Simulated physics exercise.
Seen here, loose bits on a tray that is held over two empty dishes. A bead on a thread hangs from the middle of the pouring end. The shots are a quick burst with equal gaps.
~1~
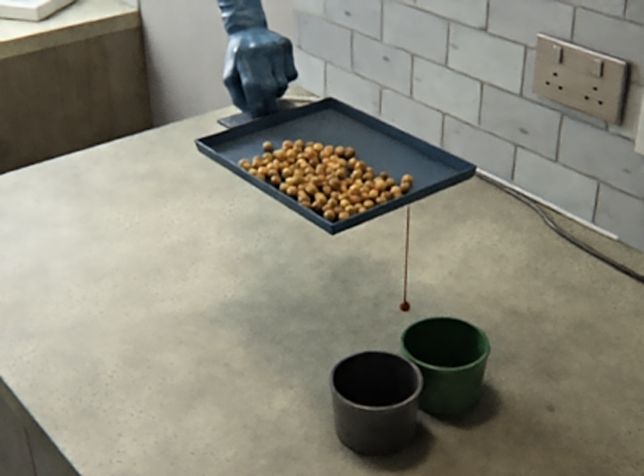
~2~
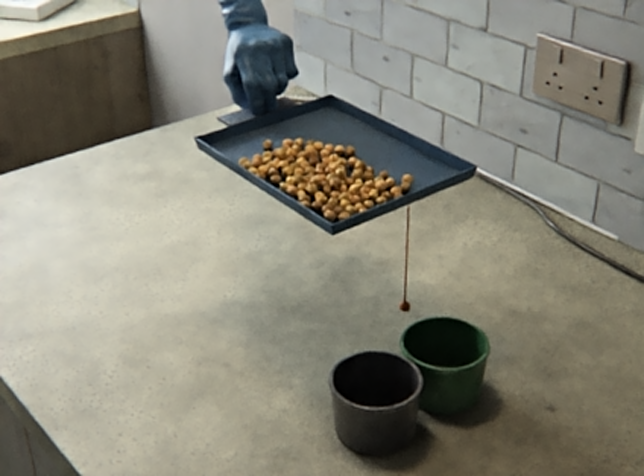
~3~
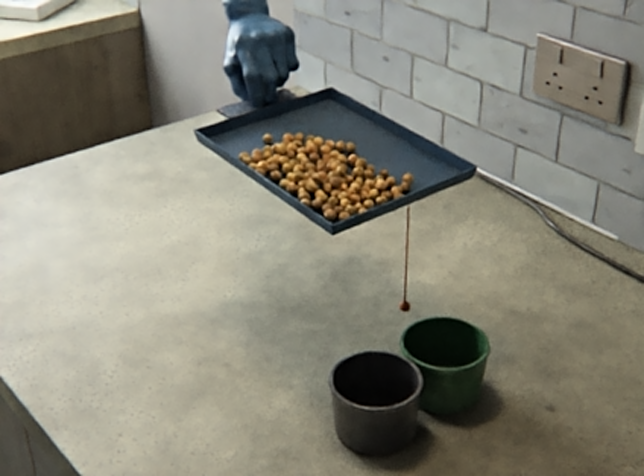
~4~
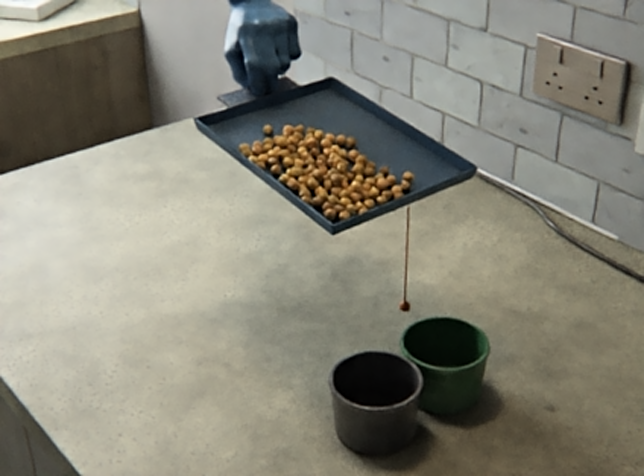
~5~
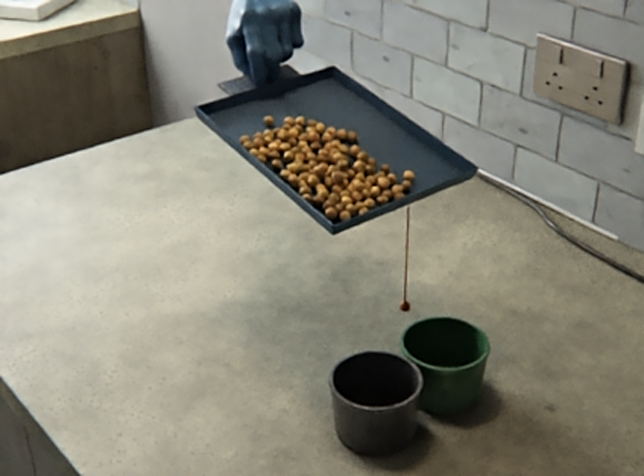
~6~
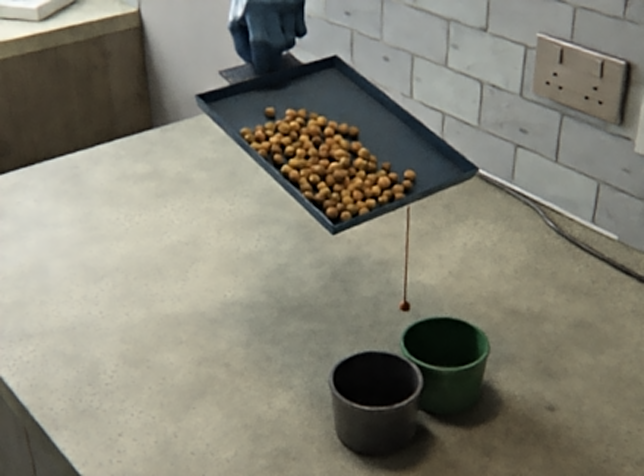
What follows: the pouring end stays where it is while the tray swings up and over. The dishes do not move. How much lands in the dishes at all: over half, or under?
The two hold more than half of the load.
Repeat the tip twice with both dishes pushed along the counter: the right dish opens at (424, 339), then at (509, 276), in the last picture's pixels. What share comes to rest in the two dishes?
The first gives 70 %, the second 10 %.
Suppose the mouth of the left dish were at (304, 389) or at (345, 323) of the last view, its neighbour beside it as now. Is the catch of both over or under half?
One: Under half. Two: Under half.
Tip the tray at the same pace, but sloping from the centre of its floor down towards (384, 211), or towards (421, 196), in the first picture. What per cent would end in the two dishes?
Roughly 80 per cent, and 60 per cent.
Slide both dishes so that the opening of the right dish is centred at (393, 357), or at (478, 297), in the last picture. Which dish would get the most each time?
First right, then left.
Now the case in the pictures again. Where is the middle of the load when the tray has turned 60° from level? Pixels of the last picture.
At about (378, 175).
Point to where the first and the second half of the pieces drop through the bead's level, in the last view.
Early half (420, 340), late half (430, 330).
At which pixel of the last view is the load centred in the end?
Roughly at (434, 385).
Soon after the last picture, tray tipped steeply; nearly all on the tray; a stray few in the left dish; a stray few in the right dish; a stray few in the air.
A little later, tray tipped past a quarter turn; nearly all on the tray; a stray few in the left dish; a stray few in the right dish; a stray few outside both; a stray few in the air.
Later still, tray tipped past a quarter turn; about a quarter in the left dish; about half in the right dish; about a quarter outside both.
At rest, tray tipped past a quarter turn; about a quarter in the left dish; about half in the right dish; about a quarter outside both.
